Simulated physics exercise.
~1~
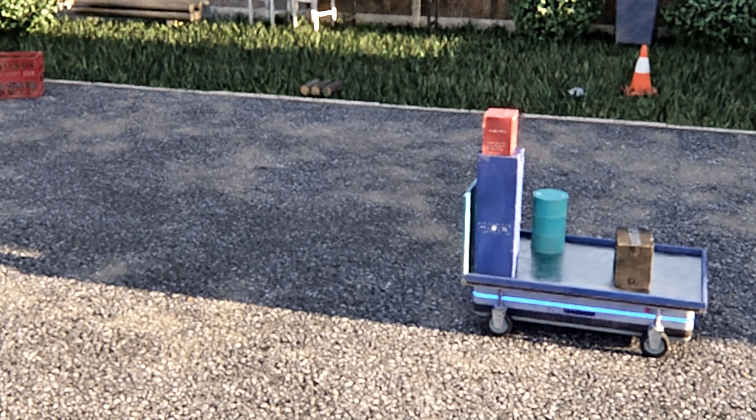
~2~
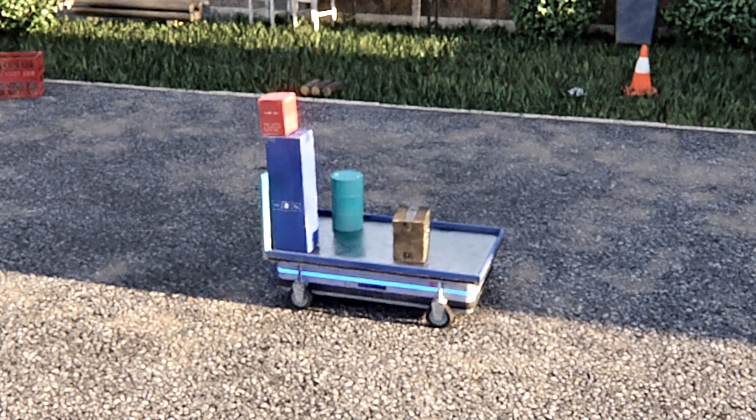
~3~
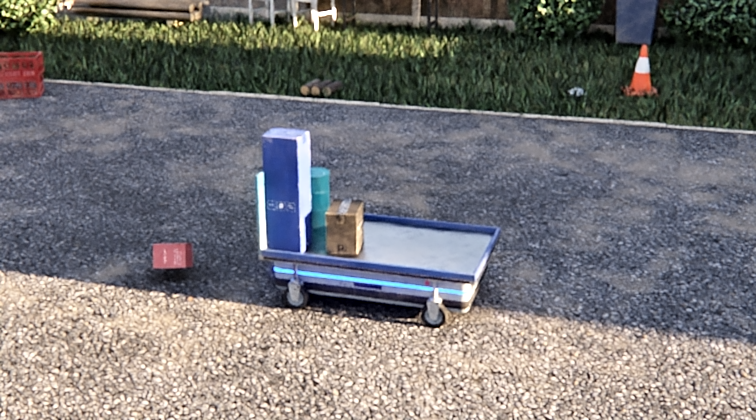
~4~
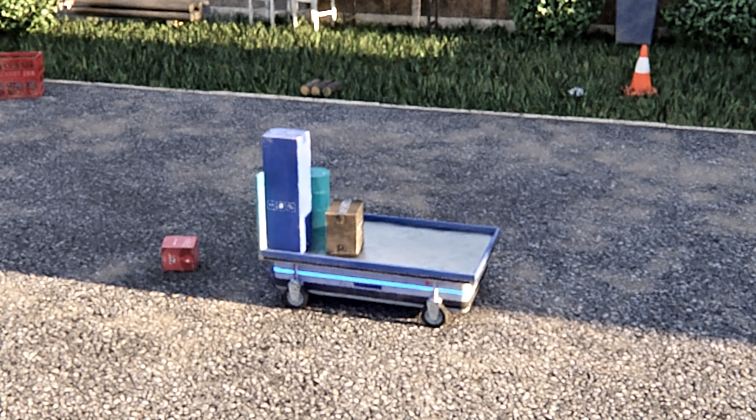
We see a flat cart carrying a turquoise canister, a smaller box and a red box atop a tall blue one roll left and stop; the red box tumbles off onto the ground as the canister and smaller box slide left, ending near the still-upright blue box.
